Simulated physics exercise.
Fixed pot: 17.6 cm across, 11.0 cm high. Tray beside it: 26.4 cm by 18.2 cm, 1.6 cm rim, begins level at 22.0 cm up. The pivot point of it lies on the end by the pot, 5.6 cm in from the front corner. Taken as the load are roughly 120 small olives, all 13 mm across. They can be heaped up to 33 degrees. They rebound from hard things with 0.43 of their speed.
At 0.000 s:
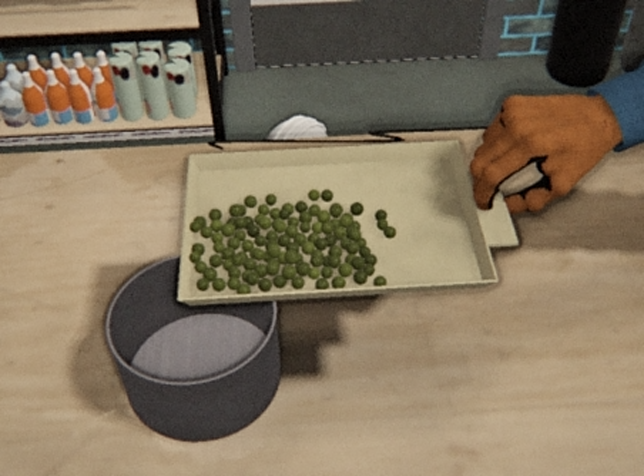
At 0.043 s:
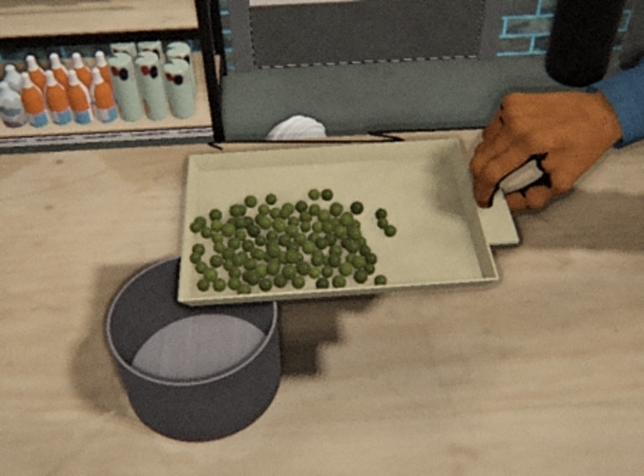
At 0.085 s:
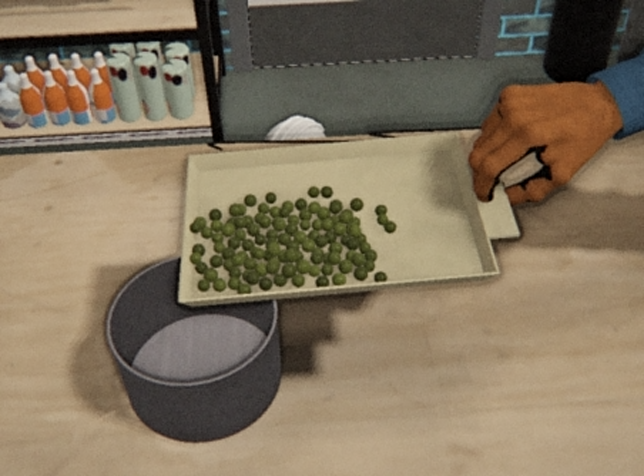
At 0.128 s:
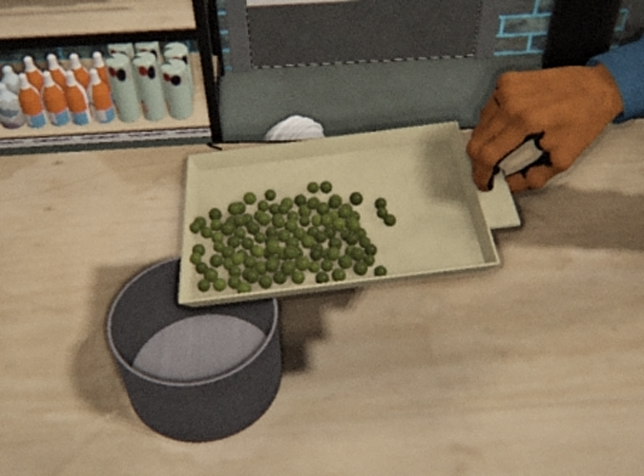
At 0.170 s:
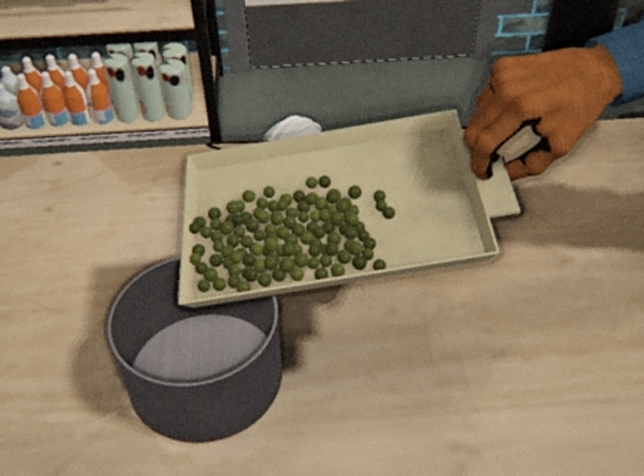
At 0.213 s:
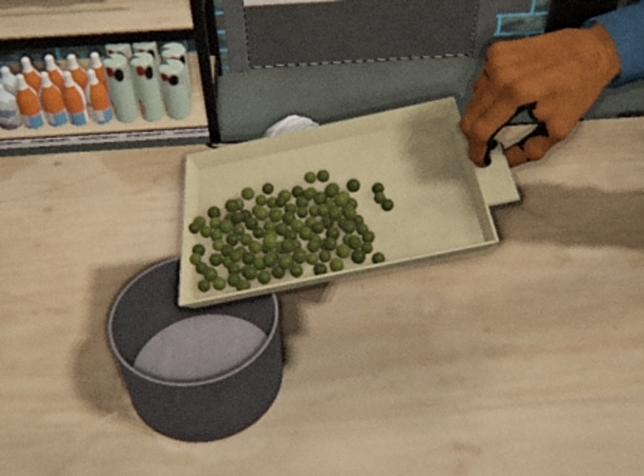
On a wooden counter, a hand raises the right end of a tray of olives beside a pot.
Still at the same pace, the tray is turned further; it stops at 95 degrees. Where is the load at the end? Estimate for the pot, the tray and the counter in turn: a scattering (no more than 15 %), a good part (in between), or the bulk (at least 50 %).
Estimate - pot: The bulk, tray: A scattering, counter: A good part.
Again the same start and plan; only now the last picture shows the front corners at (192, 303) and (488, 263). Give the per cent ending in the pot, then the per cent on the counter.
That works out as pot 25 and counter 75.
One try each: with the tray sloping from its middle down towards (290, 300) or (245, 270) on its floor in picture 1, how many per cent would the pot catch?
Some 25 and 40 per cent.
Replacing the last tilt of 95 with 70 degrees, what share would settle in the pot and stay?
Result: Close to 70 %.
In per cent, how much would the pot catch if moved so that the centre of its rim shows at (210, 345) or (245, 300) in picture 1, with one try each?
That gives roughly 80 per cent and then 0 per cent.
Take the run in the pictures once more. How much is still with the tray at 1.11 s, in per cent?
Close to 60 in a hundred.
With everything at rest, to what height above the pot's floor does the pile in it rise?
It gets to about 3.0 cm.
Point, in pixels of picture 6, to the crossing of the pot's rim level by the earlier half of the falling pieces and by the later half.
First half close to (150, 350), second half close to (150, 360).
After 0.75 s, tilt 51 degrees; the tray holds 100 %, the pot 0 %.
Then, at 1.11 s, tilt 77 degrees; the tray holds 60 %, the pot 15 %.
After 1.56 s, tilt 95 degrees; the tray holds 0 %, the pot 75 %.
In the end, at 2.3 s, pot 75 %, tray 0 %, counter 25 %.
